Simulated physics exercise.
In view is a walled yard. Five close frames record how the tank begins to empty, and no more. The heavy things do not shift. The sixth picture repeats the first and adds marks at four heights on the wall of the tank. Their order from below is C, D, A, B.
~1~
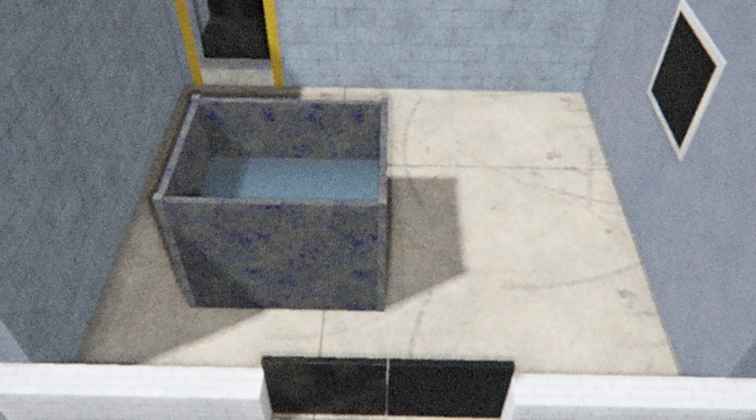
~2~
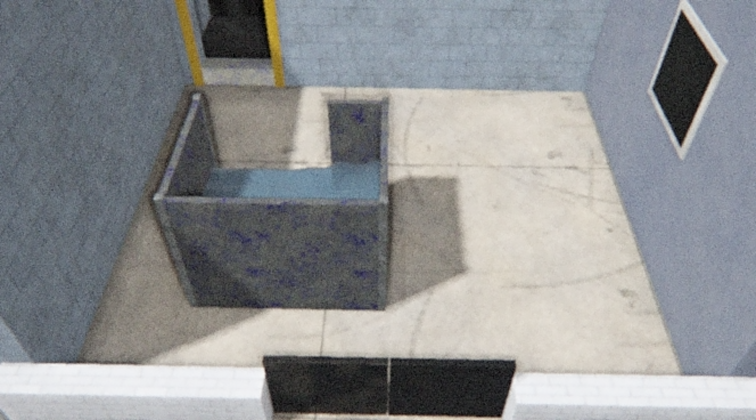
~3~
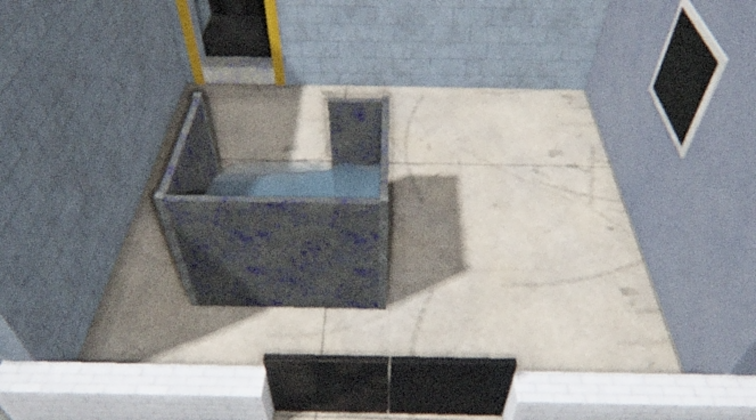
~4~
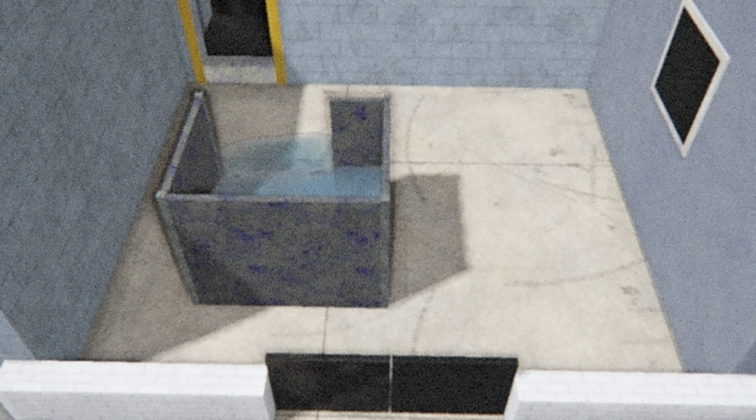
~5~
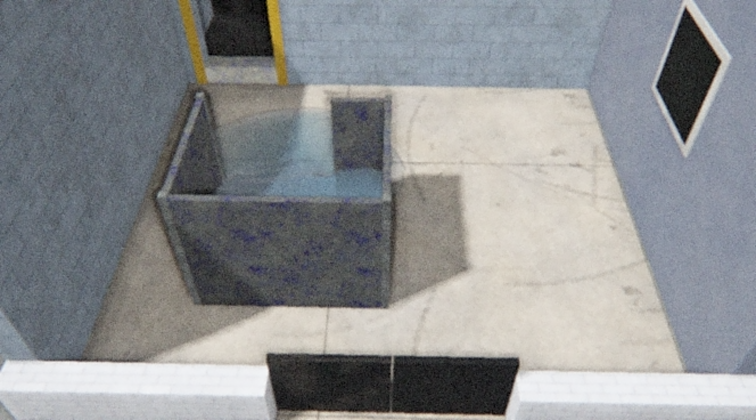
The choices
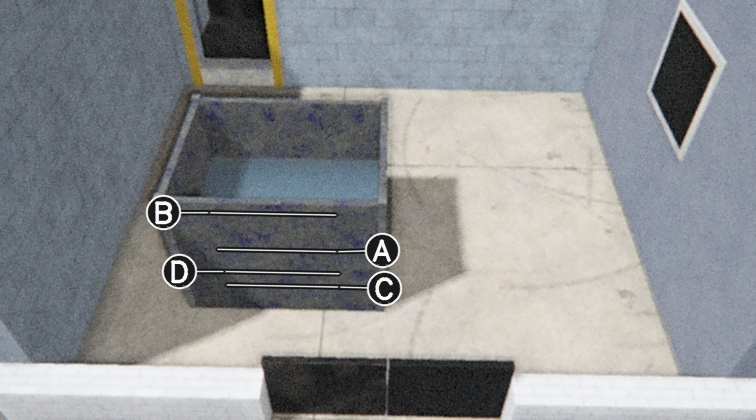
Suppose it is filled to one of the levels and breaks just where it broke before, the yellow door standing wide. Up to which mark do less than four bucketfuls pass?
D will do.
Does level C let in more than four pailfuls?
No, not at all.
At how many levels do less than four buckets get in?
Two of the four.
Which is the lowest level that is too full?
That is level A.
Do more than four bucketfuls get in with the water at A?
Yes, it does.
On the marked copy, A at (277, 250); B at (271, 213); C at (283, 286); D at (281, 272); from the bottom up C, D, A, B.
With A, about 8 bucketfuls get in.
With B, dozens of bucketfuls pour in.
With C, nothing gets over.
With D, a splash gets over, under a bucket.
